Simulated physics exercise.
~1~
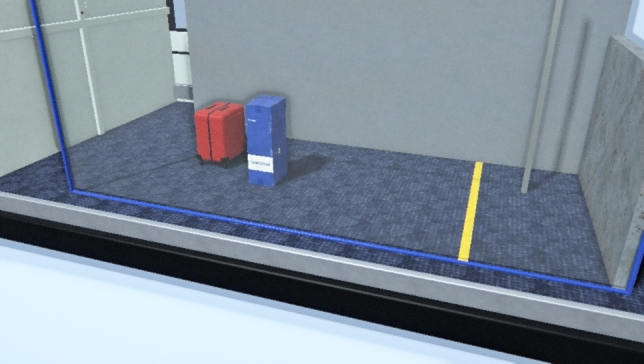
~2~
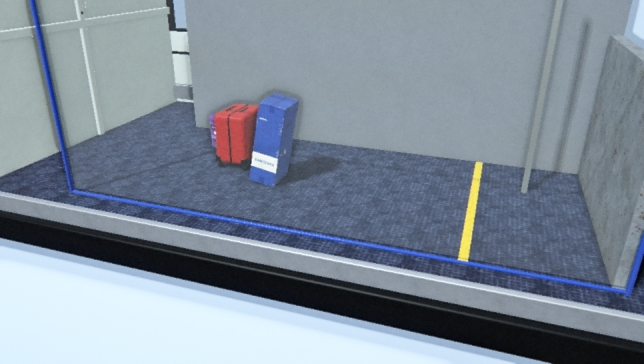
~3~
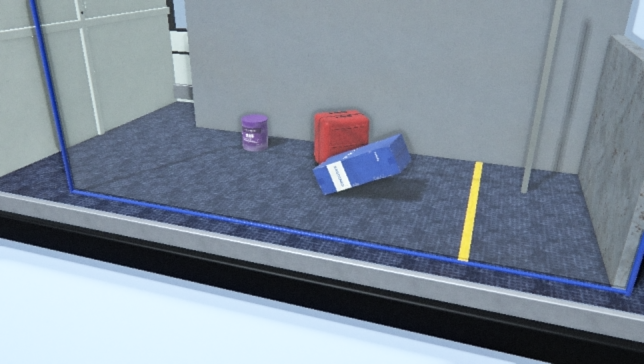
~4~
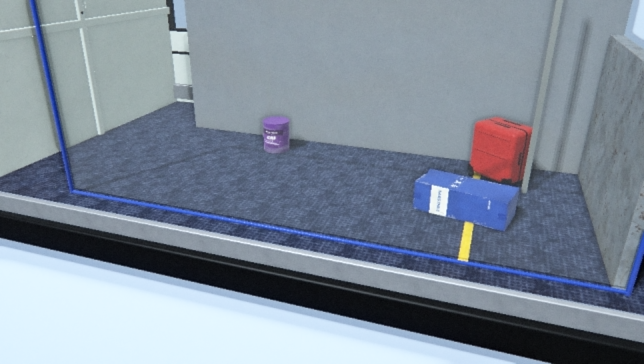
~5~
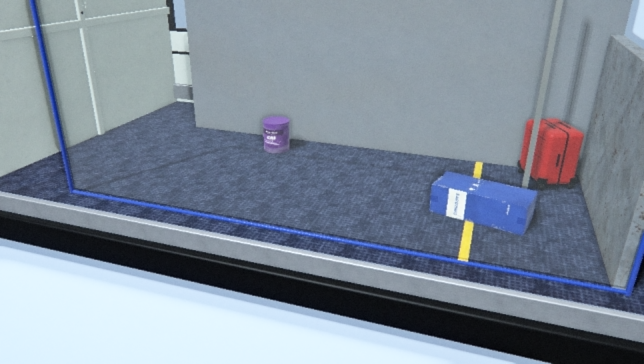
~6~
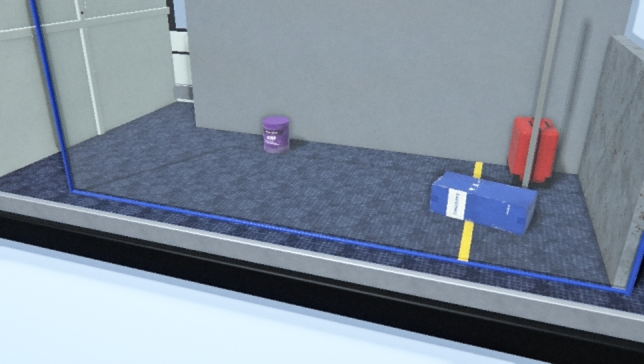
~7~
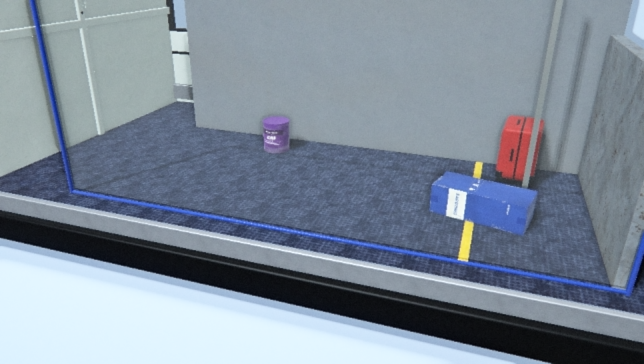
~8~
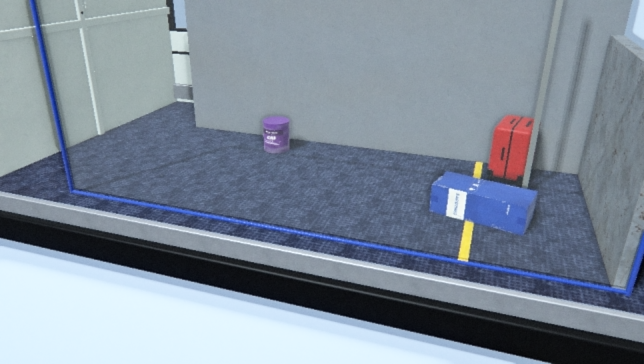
A grey-walled bay with a dark blue carpeted floor is seen from slightly above through its open, blue-edged front, with a yellow line and a pole toward the right. A red wheeled case and a tall blue box stand close together left of centre. The box leans, then topples onto its side as both move right, revealing a purple bucket behind them. The bucket shifts slightly right and stops well short of the line. The box settles across the line, while the upright case rolls past it, turns and drifts back a little, ending beside the pole, still beyond the line.
